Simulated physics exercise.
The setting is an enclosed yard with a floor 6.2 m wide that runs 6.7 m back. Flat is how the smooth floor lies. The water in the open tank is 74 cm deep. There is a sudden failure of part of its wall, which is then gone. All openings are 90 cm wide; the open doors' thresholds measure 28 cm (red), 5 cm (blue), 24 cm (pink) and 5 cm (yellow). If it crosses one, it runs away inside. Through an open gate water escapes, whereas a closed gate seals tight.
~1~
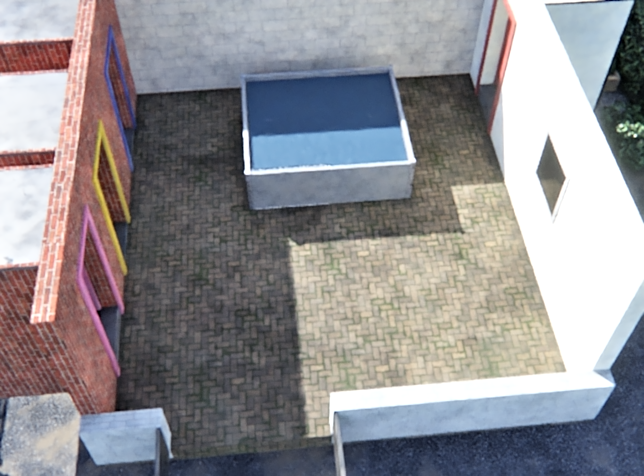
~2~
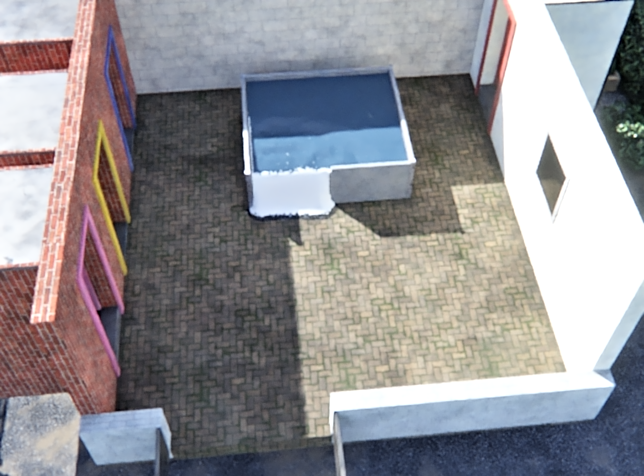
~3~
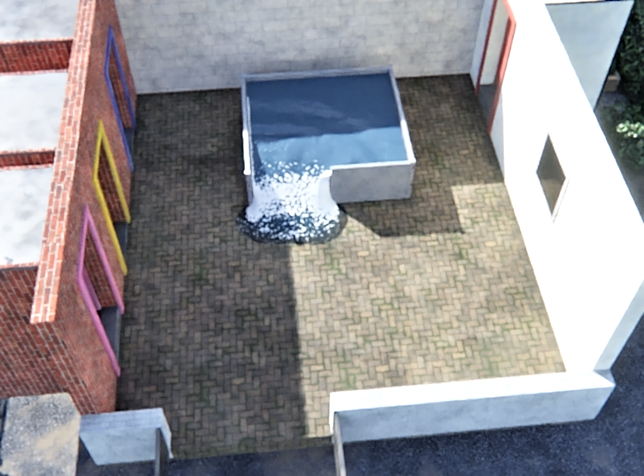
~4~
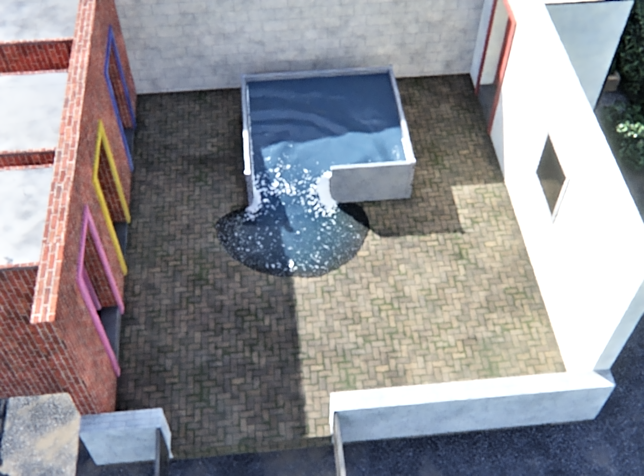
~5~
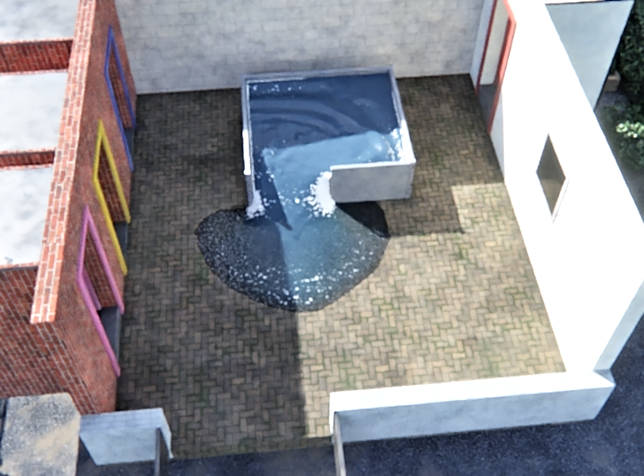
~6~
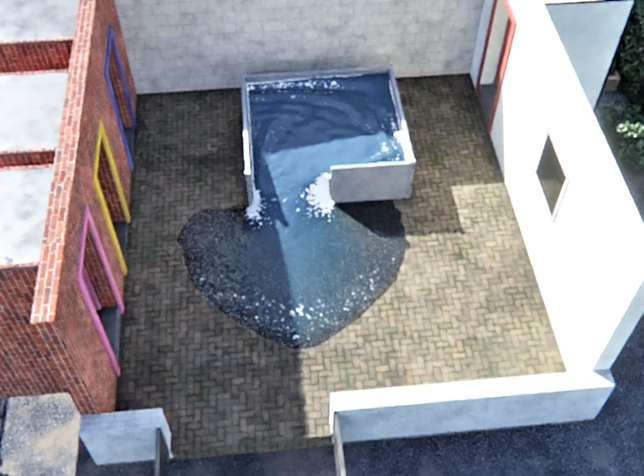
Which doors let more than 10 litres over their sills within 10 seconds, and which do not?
In 10 seconds, the red door stays within 10 litres; the blue door stays within 10 litres; the pink door stays within 10 litres; the yellow door stays within 10 litres.
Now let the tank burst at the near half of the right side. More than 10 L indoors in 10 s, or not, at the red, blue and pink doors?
So red stays lower, blue tops it, pink stays lower.
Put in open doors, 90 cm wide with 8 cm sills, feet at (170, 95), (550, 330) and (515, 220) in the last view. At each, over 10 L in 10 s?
Door 1: Lower; door 2: Higher; door 3: Lower.
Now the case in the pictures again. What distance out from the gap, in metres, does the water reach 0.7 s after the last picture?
Distance: Approx. 4.0 m.
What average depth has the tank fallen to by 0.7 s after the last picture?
The mean depth is around 53 cm.
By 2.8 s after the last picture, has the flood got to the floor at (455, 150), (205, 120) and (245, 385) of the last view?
Well, the first is untouched by it, the next untouched by it, the last drenched.
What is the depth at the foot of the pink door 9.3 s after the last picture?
About 7.5 cm.
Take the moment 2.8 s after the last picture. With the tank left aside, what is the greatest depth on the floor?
I'd put it at close to 28 cm.
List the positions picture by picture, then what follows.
The first frame shows still water, 74 cm deep, in the open tank at (324, 121).
In the second frame, the front is at (332, 209), 0.7 m from the gap at (291, 194); 0.2 m2 of floor is under water; 74 cm left at the back of the open tank.
In the third frame, the front is at (335, 233), 0.9 m from the gap at (291, 194); 1.0 m2 of floor is under water; 74 cm left at the back of the open tank.
In the fourth frame, water pours out at (291, 195) and has run 1.4 m, to (320, 271); typically 8 cm deep outside, 74 cm at the open tank's back.
In the fifth frame, the front is at (320, 304), 2.0 m from the gap at (291, 195); 4.0 m2 of floor is under water; 73 cm left at the back of the open tank.
In the sixth frame, the front is at (316, 340), 2.6 m from the gap at (291, 195); 5.8 m2 of floor is under water; 68 cm left at the back of the open tank.
Then, 0.7 s after the last picture water covers 40 % of the floor and is deepest (41 cm) near (276, 213); red door not reached, blue door not reached, pink door not reached, yellow door not reached.
Then, 1.5 s after the last picture water covers 45 % of the floor and is deepest (43 cm) near (129, 423); red door not reached, blue door not reached, pink door 20 cm at the sill, 0 L in, yellow door 6 cm at the sill, 1 L in.
Then, 2.8 s after the last picture water covers 50 % of the floor and is deepest (28 cm) near (571, 396); red door not reached, blue door not reached, pink door 17 cm at the sill, 0 L in, yellow door 4 cm at the sill, 3 L in.
Then, 5.3 s after the last picture water covers 75 % of the floor and is deepest (16 cm) near (287, 213); red door 2 cm at the sill, 0 L in, blue door 1 cm at the sill, 0 L in, pink door 12 cm at the sill, 0 L in, yellow door 5 cm at the sill, 3 L in.
Then, 9.3 s after the last picture water covers 100 % of the floor and is deepest (9 cm) near (571, 396); red door 8 cm at the sill, 0 L in, blue door 2 cm at the sill, 0 L in, pink door 8 cm at the sill, 0 L in, yellow door 3 cm at the sill, 4 L in.
